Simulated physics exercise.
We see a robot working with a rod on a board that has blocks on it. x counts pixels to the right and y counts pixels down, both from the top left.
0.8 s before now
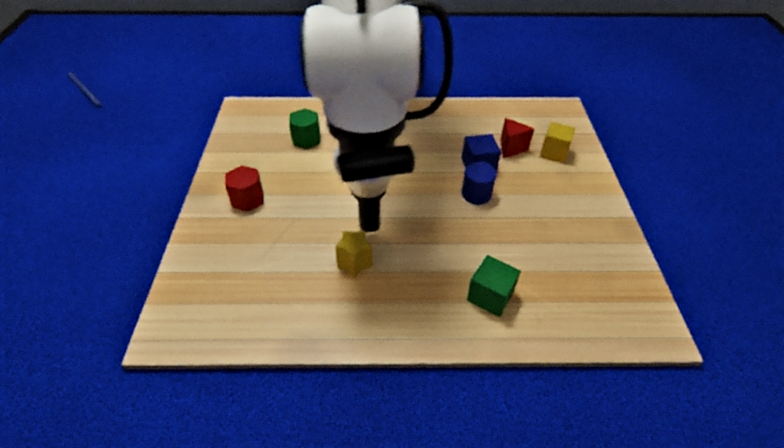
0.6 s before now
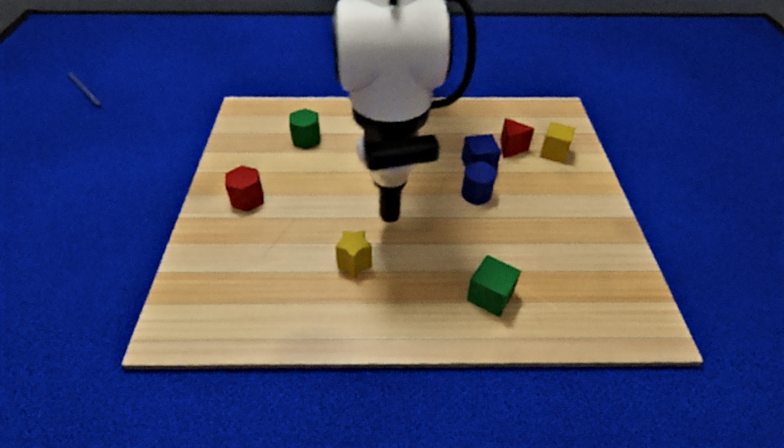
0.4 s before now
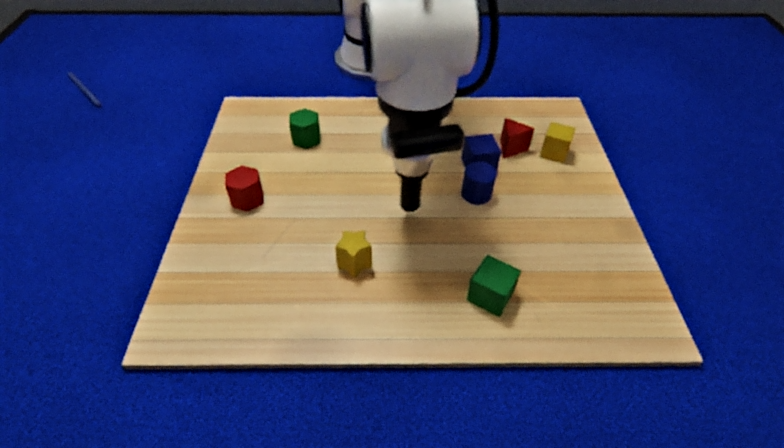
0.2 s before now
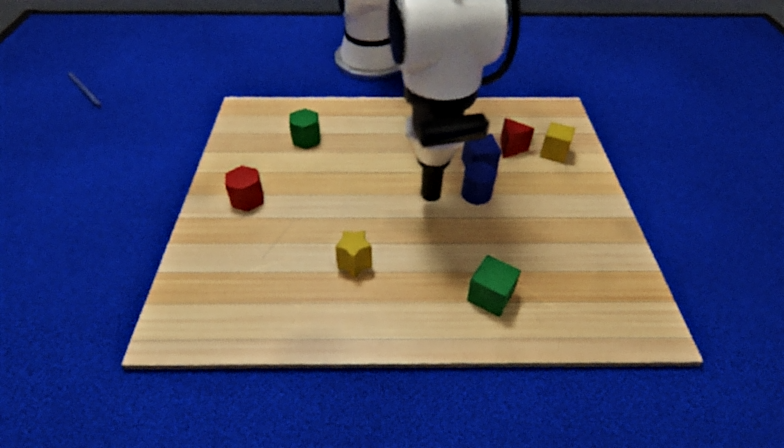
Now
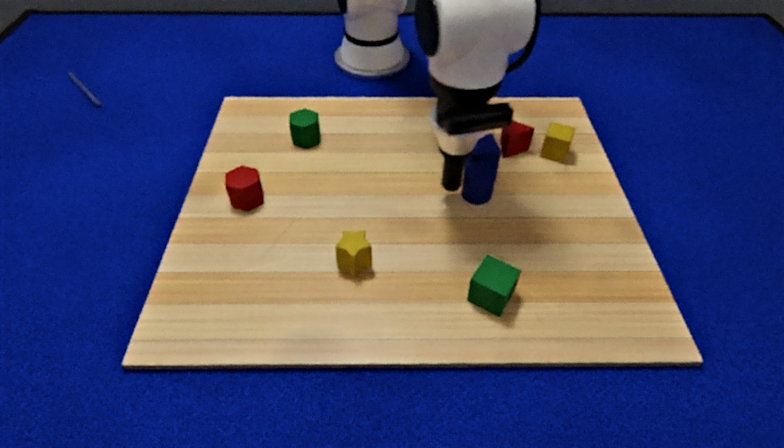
The clip opens with a white robot arm holding a dark rod just above a yellow star block on a wooden board scattered with colored blocks. The arm moves steadily right and slightly toward the back, until the rod is close beside the blue circular block, while the blocks stay still.
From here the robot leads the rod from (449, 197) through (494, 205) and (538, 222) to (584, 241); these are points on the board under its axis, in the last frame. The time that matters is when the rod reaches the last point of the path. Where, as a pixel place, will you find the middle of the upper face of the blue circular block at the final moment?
My estimate: (520, 171).
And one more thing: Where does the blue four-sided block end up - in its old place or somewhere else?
That block stays.
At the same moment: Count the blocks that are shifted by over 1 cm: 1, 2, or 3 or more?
By the end of the path, one block has moved more than about a centimetre.
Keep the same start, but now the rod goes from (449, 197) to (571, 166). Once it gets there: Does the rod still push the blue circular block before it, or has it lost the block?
The rod loses it on the way.
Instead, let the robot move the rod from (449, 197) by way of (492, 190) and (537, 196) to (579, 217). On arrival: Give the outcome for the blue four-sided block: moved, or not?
It ends up on the same spot.
What follows on the original path. One third of the way, rod (497, 193); blue circular block (514, 170).
Two thirds of the way, rod (543, 211); blue circular block (520, 171).
At the end, rod (589, 229); blue circular block (520, 171); blue four-sided block not moved.
